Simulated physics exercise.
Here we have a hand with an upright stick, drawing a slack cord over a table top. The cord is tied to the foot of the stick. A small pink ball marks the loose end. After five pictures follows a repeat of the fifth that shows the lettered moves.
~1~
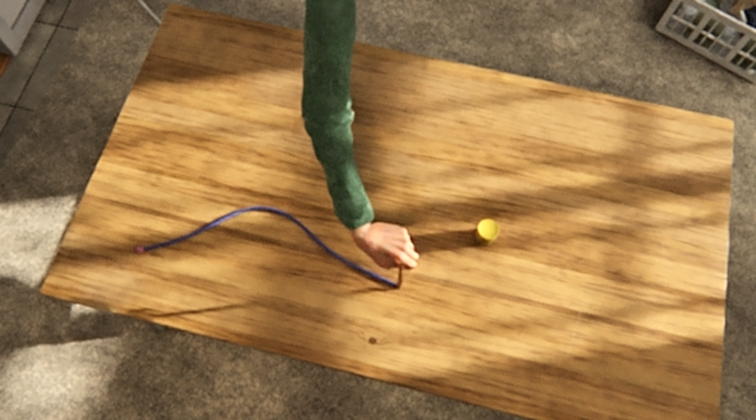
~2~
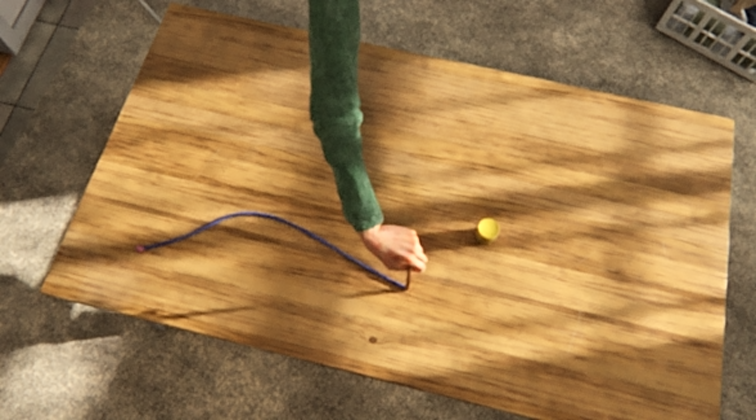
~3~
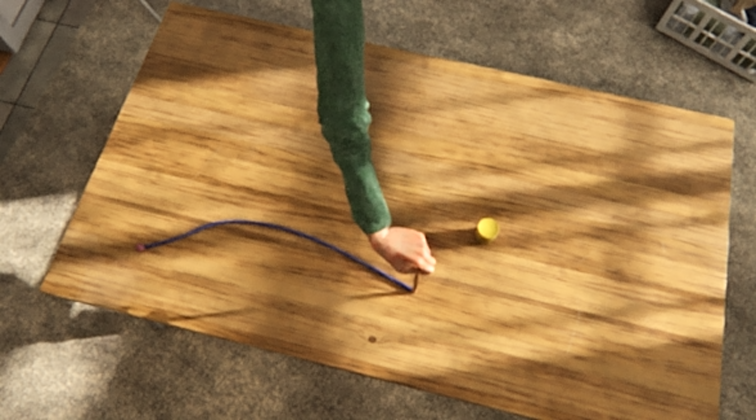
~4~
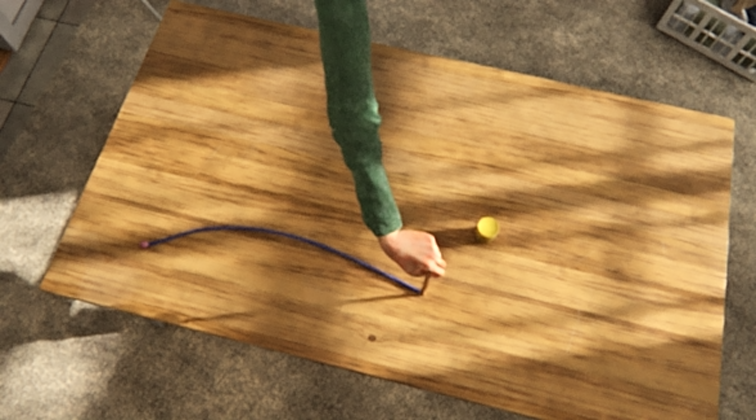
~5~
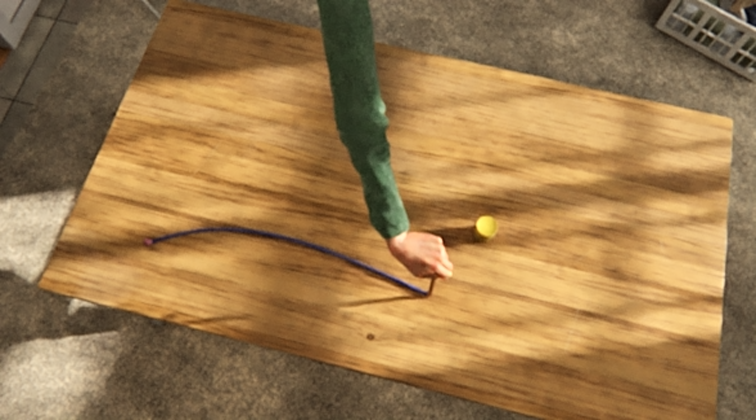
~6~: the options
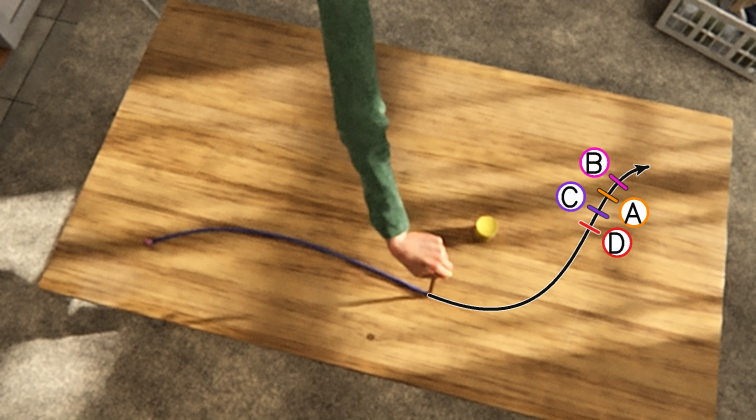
A hand in a green sleeve dragged a blue cord slowly rightward across a wooden table by an upright stick, straightening its curve before the far left end shifted slightly, while a yellow jar sat nearby.
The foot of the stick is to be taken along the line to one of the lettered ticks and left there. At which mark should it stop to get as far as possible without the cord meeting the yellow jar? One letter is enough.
All is well up to A.
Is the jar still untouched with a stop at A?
For that mark, yes.
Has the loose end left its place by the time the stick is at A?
Yes.
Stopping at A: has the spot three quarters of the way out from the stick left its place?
By then, yes.
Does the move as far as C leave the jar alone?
Yes.
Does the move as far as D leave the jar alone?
Yes.
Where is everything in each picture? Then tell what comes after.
The first picture shows free end (139, 250); yellow jar (487, 233).
The second picture shows free end (140, 248); yellow jar (487, 232).
The third picture shows free end (140, 247); yellow jar (487, 232).
The fourth picture shows free end (144, 245); yellow jar (487, 231).
The fifth picture shows free end (148, 242); yellow jar (485, 230).
On the marked copy, A at (608, 196); B at (618, 182); C at (598, 212); D at (590, 228); the route from (429, 295) via (567, 265) to (648, 167).
Following A. Soon after the start, foot of the stick (515, 306), middle of the cord (365, 275), free end (225, 239).
Later, foot of the stick (576, 252), middle of the cord (430, 275), free end (286, 253).
In the end, foot of the stick (608, 196), middle of the cord (479, 250), free end (336, 262); nothing has been touched.
As for the rest, B brings the cord against the jar; C is safe but short; D is safe but short.
